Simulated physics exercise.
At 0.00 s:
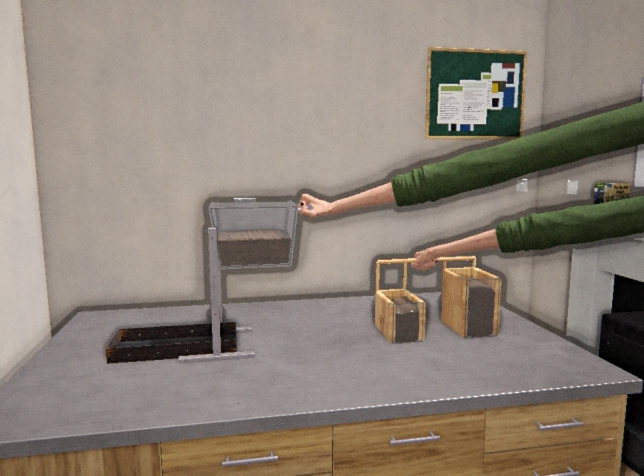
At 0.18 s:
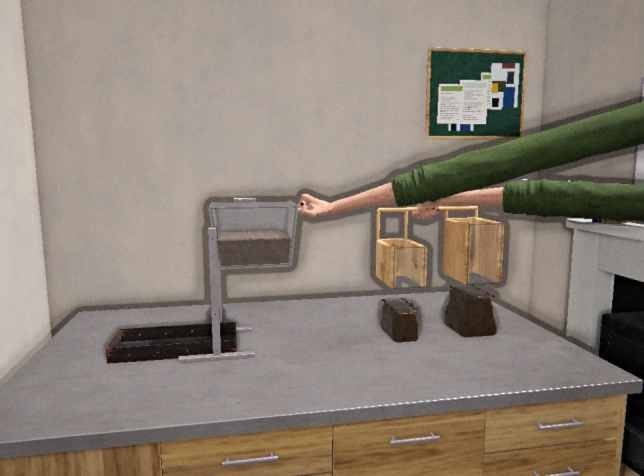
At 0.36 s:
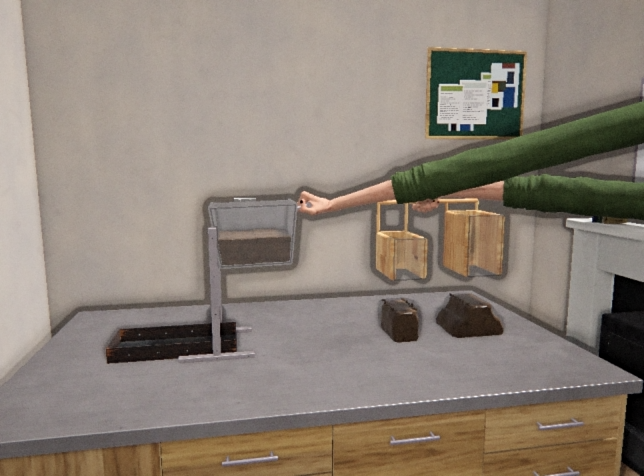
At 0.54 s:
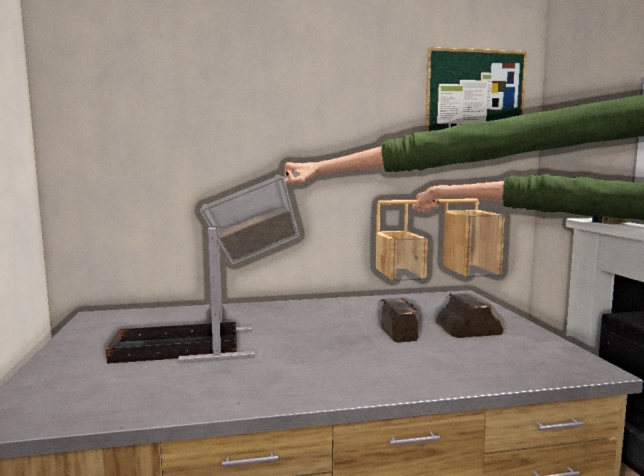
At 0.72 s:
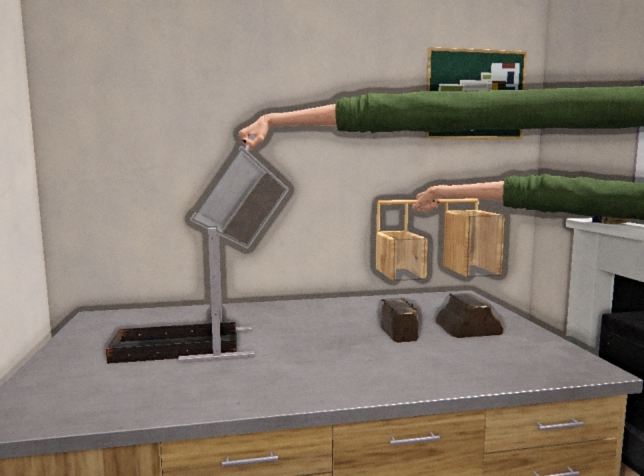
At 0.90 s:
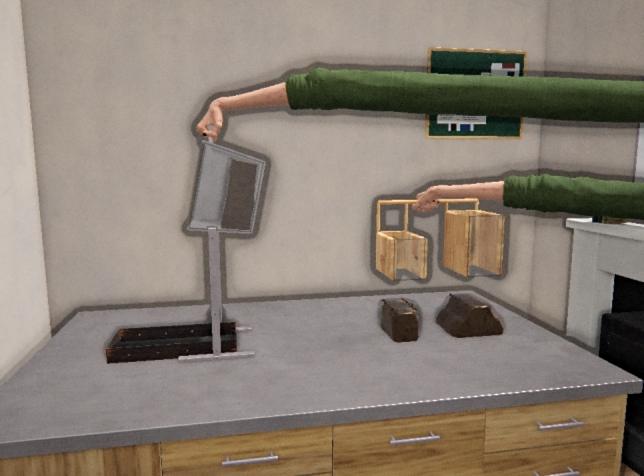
Two green-sleeved arms reach in from the right over a grey counter with wooden drawers, seen from the front and slightly above, before a beige wall with a green notice board. One hand lifts two wooden casings off dark brown blocks, which slump, the right one more. The other hand then swings a grey tub of brown mud steeply up and leftward on its stand beside a dark tray.
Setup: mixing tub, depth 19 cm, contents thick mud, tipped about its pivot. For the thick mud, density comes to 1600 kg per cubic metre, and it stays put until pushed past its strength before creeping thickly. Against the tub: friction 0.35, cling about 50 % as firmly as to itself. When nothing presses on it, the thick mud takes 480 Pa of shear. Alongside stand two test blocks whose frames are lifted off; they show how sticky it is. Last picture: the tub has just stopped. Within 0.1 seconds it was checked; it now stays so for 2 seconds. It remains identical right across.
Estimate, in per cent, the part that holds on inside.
The part holding on inside is about 97 %.
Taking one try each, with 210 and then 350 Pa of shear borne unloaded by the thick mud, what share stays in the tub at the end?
Try one gives 60 per cent, try two gives 75 per cent.
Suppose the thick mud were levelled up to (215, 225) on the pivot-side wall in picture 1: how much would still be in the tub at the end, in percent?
Then about 55 %.
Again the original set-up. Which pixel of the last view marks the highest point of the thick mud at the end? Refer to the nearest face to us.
It ends up highest close to (220, 191).
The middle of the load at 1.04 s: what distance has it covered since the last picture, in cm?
Something like 4 cm, I'd say.
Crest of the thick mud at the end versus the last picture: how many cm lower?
About 10 cm.
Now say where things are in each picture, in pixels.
The first picture shows handle-side rim at (295, 206), tilt 0 degrees; crest of the thick mud at (264, 239); block heights 12 cm, 18 cm (left to right).
The second picture shows handle-side rim at (295, 206), tilt 0 degrees; crest of the thick mud at (264, 239); block heights 11 cm, 15 cm (left to right).
The third picture shows handle-side rim at (295, 204), tilt 1 degrees; crest of the thick mud at (291, 236); block heights 11 cm, 12 cm (left to right).
The fourth picture shows handle-side rim at (281, 178), tilt 21 degrees; crest of the thick mud at (289, 211); block heights 11 cm, 12 cm (left to right).
The fifth picture shows handle-side rim at (240, 149), tilt 54 degrees; crest of the thick mud at (267, 174); block heights 11 cm, 12 cm (left to right).
The sixth picture shows handle-side rim at (203, 143), tilt 78 degrees; crest of the thick mud at (235, 159); block heights 11 cm, 12 cm (left to right).
After 1.04 s, the tub is at 78 degrees and holds 100 %.
After 1.21 s, the tub is at 78 degrees and holds 99 %.
After 1.38 s, the tub is at 78 degrees and holds 97 %.
After 1.55 s, the tub is at 78 degrees and holds 97 %.
After 2.90 s, the tub is at 78 degrees and holds 97 %.
